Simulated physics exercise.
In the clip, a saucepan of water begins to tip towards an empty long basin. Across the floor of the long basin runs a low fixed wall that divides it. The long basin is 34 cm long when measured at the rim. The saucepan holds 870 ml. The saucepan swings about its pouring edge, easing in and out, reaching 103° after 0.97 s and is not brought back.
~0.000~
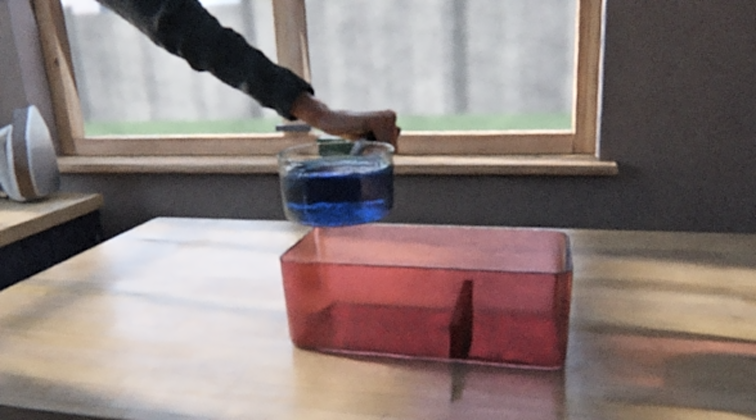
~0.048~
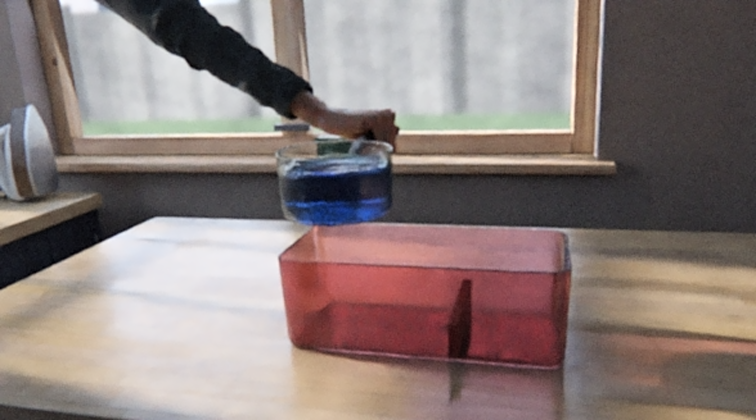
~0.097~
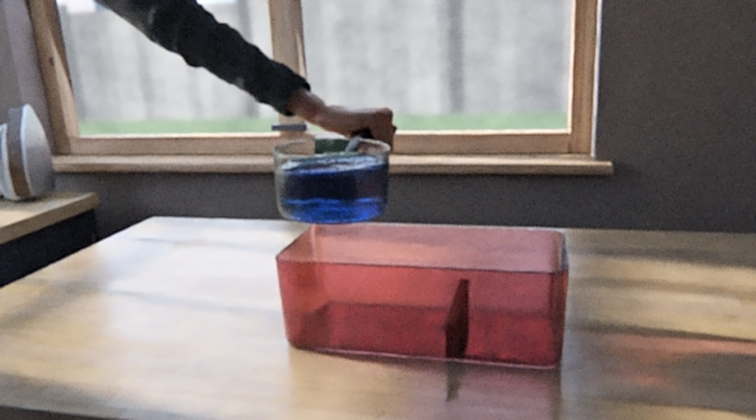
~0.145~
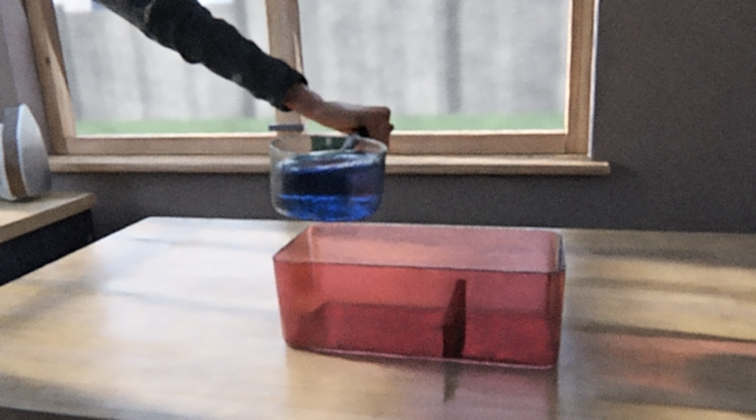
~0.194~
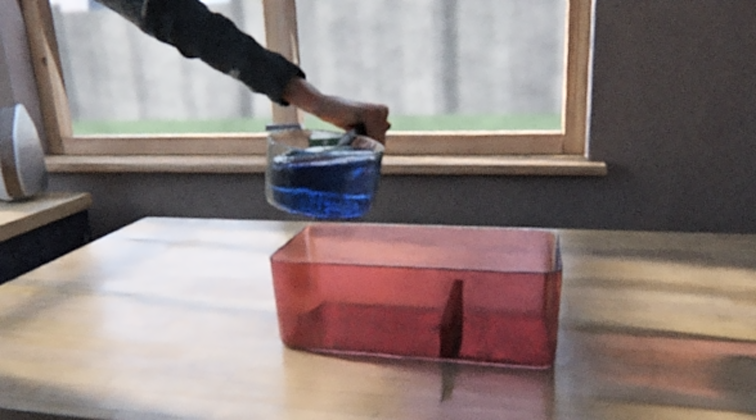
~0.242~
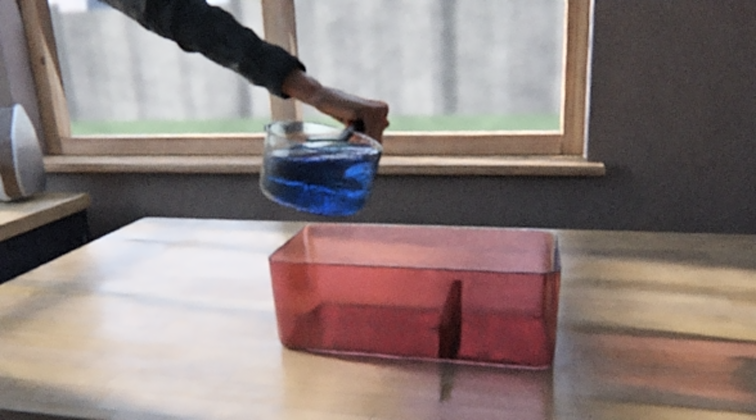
Clear pan of blue liquid tilting slowly to the right in a dark-sleeved person's hand above a long red basin on a table.
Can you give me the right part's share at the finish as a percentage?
Sure, about 78 percent.
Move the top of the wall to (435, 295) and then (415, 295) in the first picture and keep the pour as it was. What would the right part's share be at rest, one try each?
90 per cent first, 95 per cent second.
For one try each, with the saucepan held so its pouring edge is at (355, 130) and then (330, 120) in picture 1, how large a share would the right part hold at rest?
Respectively 45 and 10 %.
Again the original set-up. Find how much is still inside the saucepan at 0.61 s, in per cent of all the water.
Portion remaining: Approx. 64 per cent.
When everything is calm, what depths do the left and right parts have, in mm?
Some 6 mm on the left and some 40 mm on the right.
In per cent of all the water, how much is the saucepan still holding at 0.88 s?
Around 12 in a hundred is still there.
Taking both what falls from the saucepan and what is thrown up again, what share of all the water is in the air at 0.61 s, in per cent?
It comes to roughly 32 per cent.
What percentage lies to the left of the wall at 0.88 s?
About 6 percent.
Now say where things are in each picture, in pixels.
In the first frame, it leans 0°; its right rim is at (391, 152); the water meets the walls at (288, 165) and (391, 165); the long basin's rim runs from (299, 242) to (570, 252); the wall's top is at (462, 301).
In the second frame, it leans 1°; its right rim is at (390, 152); the water meets the walls at (287, 165) and (389, 163).
In the third frame, it leans 3°; its right rim is at (387, 152); the water meets the walls at (283, 163) and (386, 161).
In the fourth frame, it leans 6°; its right rim is at (384, 152); the water meets the walls at (280, 161) and (382, 159).
In the fifth frame, it leans 10°; its right rim is at (381, 153); the water meets the walls at (275, 157) and (379, 155).
In the sixth frame, it leans 15°; its right rim is at (379, 153); the water meets the walls at (272, 151) and (379, 152).
Then, 0.61 s in, the tilt is 72° and 63 per cent is still to pour, 5 is left of the wall and 0 right of it.
Then, 0.88 s in, the tilt is 101° and 12 per cent is still to pour, 6 is left of the wall and 62 right of it.
Then, 1.16 s in, the tilt is 103° and 1 per cent is still to pour, 17 is left of the wall and 78 right of it.
Then, 1.47 s in, the tilt is 103° and 0 per cent is still to pour, 21 is left of the wall and 78 right of it.
Finally, 21 per cent lies left of the wall, 78 right of it and 2 outside.
